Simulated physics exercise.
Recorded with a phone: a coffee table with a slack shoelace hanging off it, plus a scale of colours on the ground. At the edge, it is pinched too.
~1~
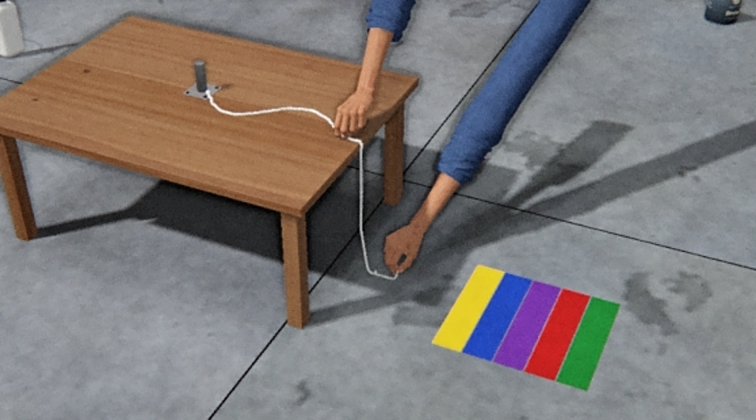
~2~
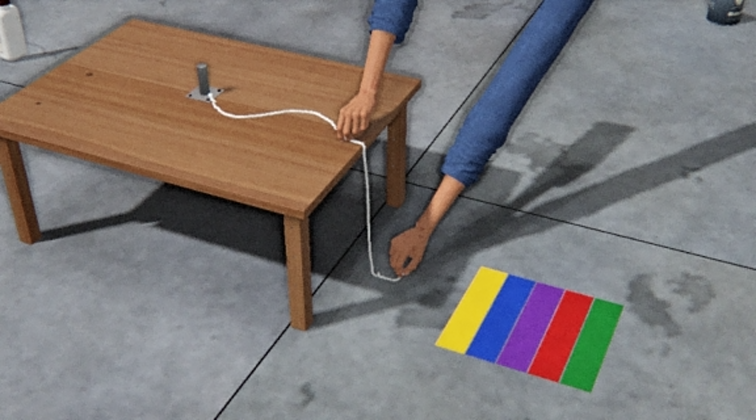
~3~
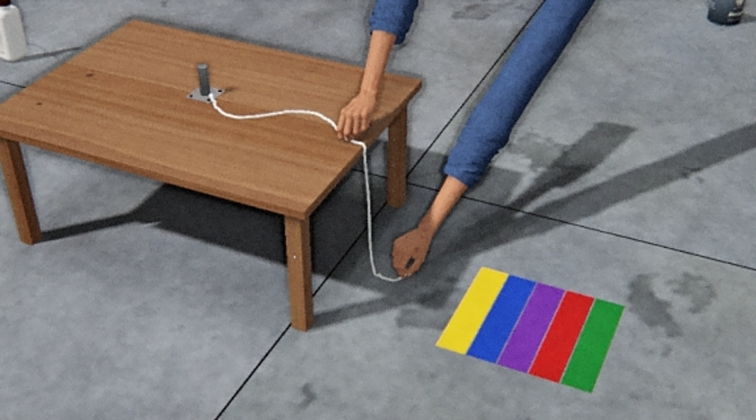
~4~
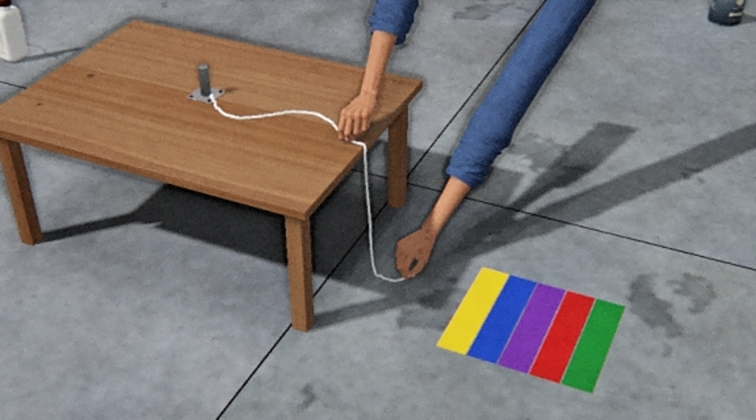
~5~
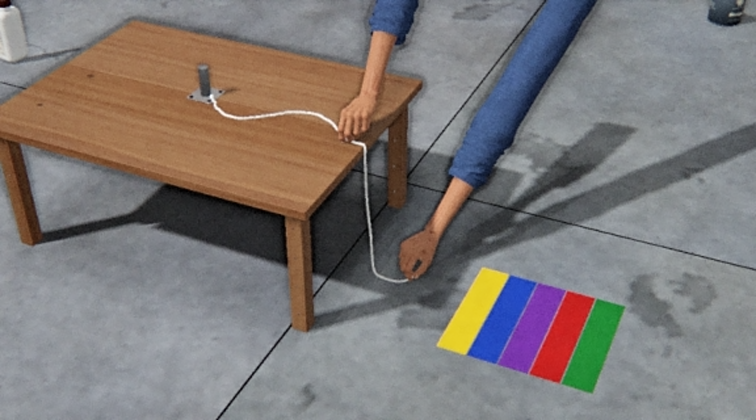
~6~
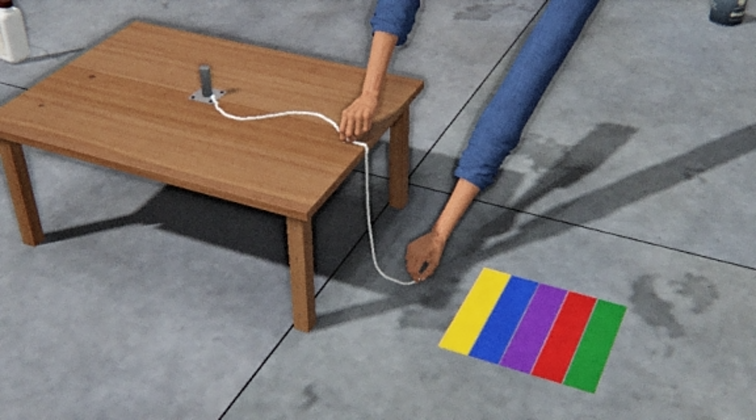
A hand slowly draws the low end of a white cord slightly right beside a wooden table.
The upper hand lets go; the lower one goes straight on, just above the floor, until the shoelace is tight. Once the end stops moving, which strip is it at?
It is at the purple strip.
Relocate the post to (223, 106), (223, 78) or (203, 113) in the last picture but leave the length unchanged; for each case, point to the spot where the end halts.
The spots are near (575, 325), (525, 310) and (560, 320).
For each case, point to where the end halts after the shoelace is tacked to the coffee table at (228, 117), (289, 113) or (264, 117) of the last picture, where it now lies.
Pixel places, try by try: (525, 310), (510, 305), (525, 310).
Soon after, end near (487, 298); over yellow.
After that, end near (522, 308); over blue.
At the stop, end near (543, 313); over purple. It halts on the purple strip.
